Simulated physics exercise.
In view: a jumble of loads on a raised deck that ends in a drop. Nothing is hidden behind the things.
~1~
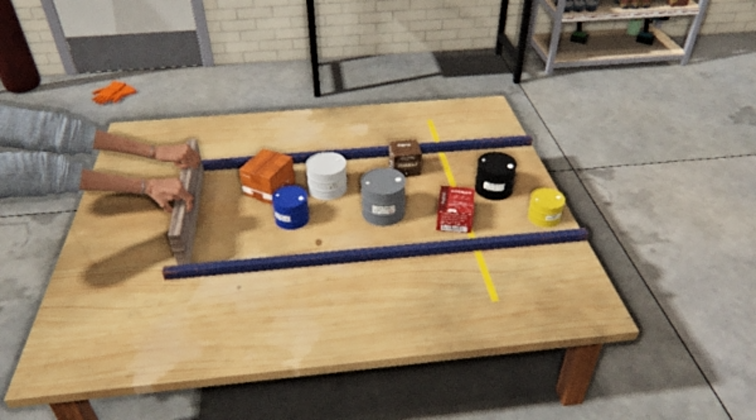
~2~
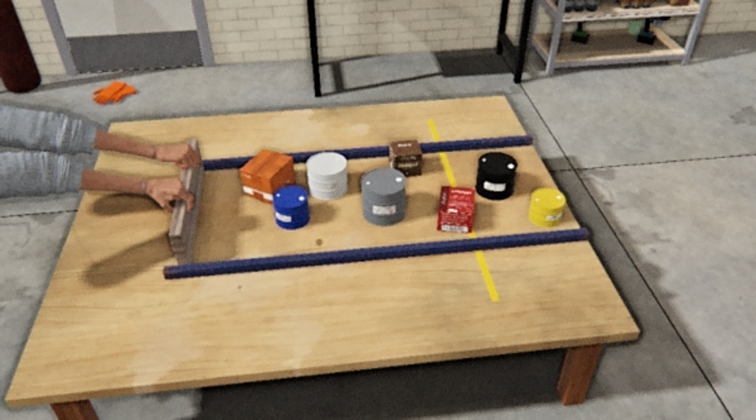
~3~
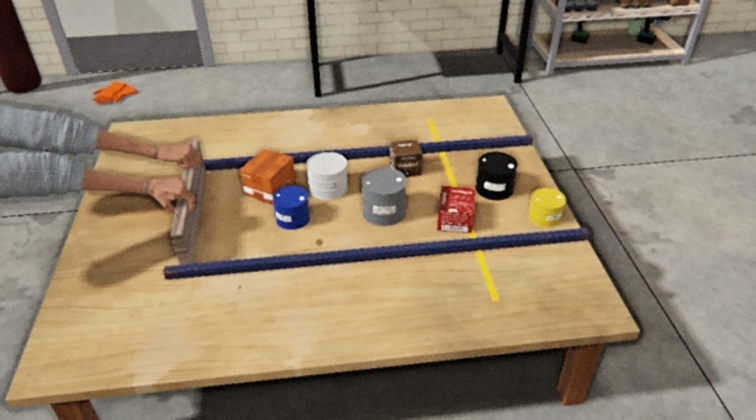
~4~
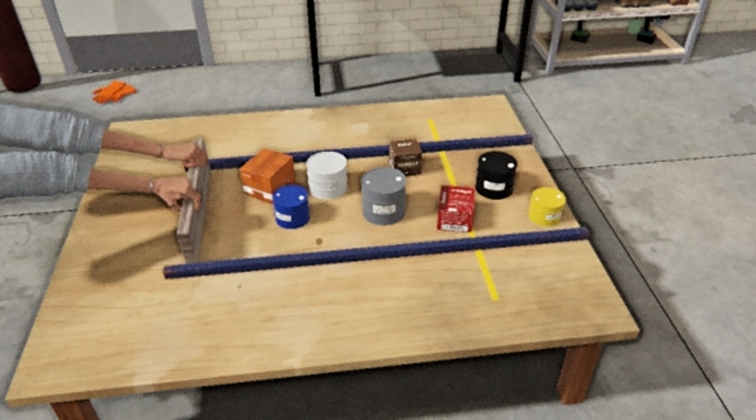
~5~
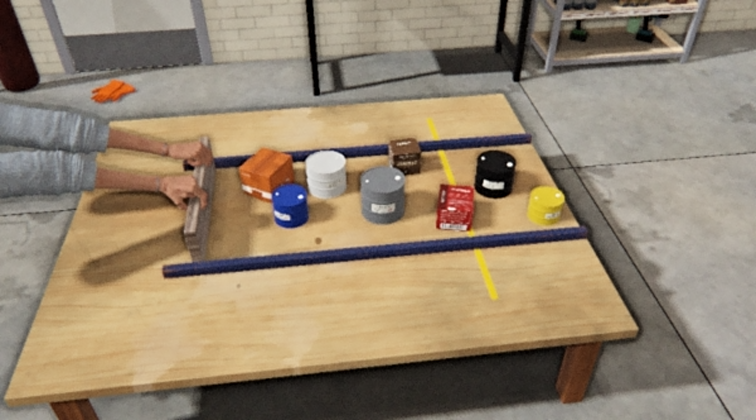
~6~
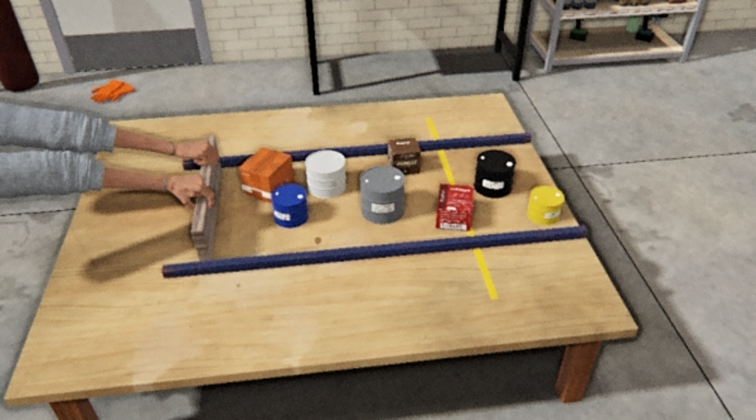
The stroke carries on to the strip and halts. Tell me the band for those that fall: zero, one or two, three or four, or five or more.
As it turns out, the number that fall off is zero.
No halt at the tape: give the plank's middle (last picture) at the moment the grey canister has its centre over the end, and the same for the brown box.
About (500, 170), and (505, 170) for the other.
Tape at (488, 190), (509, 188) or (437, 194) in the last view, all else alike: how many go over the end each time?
The counts: 1, 5 and 0.
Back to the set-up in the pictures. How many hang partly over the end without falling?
Overhanging: 1.
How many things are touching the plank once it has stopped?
The number is 2.
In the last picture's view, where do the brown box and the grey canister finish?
The brown box at (490, 145), the grey canister at (516, 186).
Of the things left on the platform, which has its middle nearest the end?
The black canister.
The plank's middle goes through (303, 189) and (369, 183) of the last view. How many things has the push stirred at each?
At the one place 3, at the other 6.
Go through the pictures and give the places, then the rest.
In the first picture, yellow canister (546, 208); black canister (495, 176); red box (456, 209); plank (189, 200); tape (457, 195).
In the second picture, black canister (496, 176); white canister (328, 176).
In the third picture, red box (456, 209); brown box (406, 159).
In the fourth picture, yellow canister (546, 207); blue canister (291, 207).
In the fifth picture, black canister (495, 174); orange box (268, 175).
In the sixth picture, yellow canister (545, 205); black canister (495, 174); red box (455, 207); plank (209, 197); tape (456, 192).
Early on, none off yet; yellow canister at rest near (545, 205); black canister at rest near (495, 174); red box at rest near (455, 207).
A while later, none off yet; yellow canister at rest near (545, 205); black canister travelled a little near (501, 175); red box travelled about its own width near (499, 214).
Finally, the number that fall off is zero.
